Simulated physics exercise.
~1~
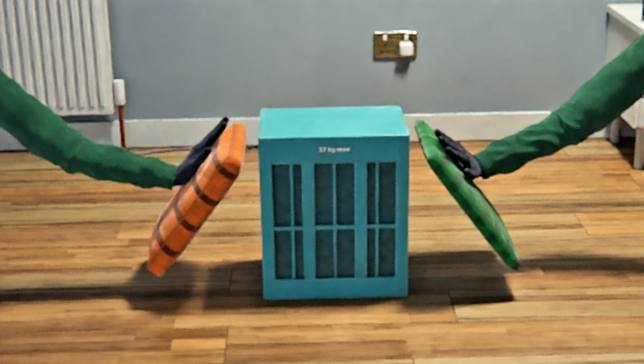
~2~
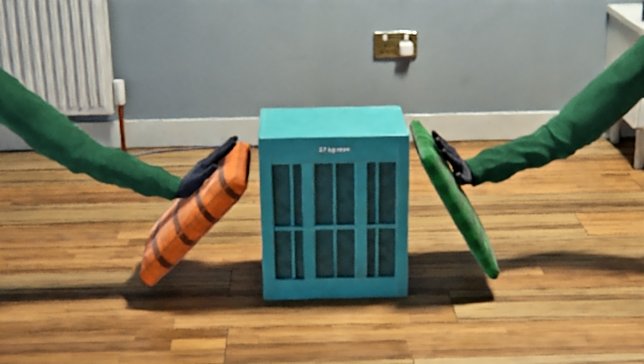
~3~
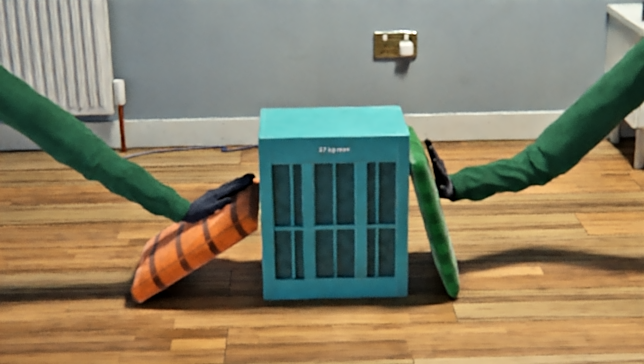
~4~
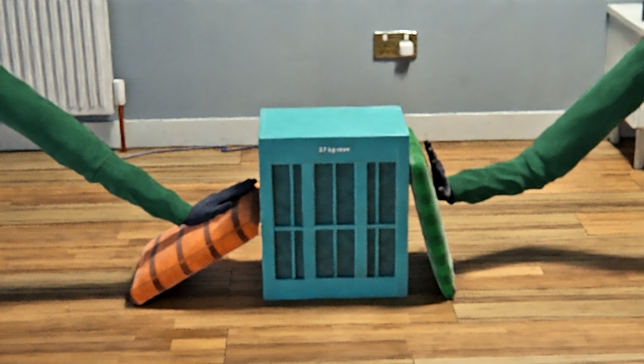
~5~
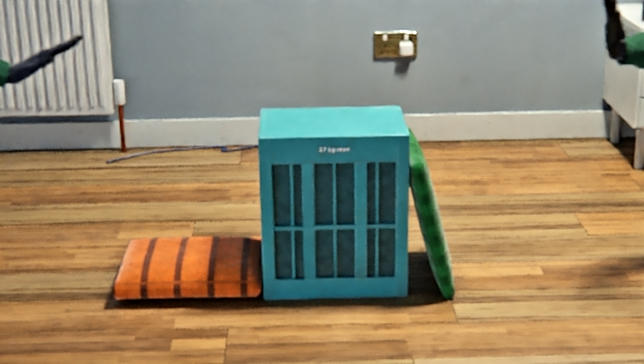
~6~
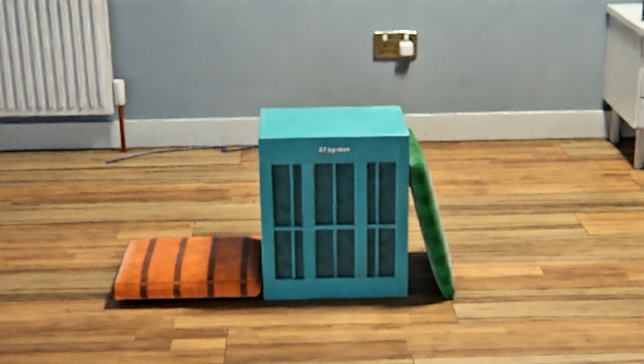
At the start, two green-sleeved arms with dark gloves hold an orange striped cushion on the left and a green seat pad on the right of a turquoise crate on a wooden floor. The arms lower both items and bring them in against the crate's sides, the cushion at a low slant and the pad nearly upright. The hands then let go and draw back toward the edges of the view. The orange cushion slips down and lies flat on the floor beside the crate. The green seat pad stays propped against the right side, and the crate never moves.
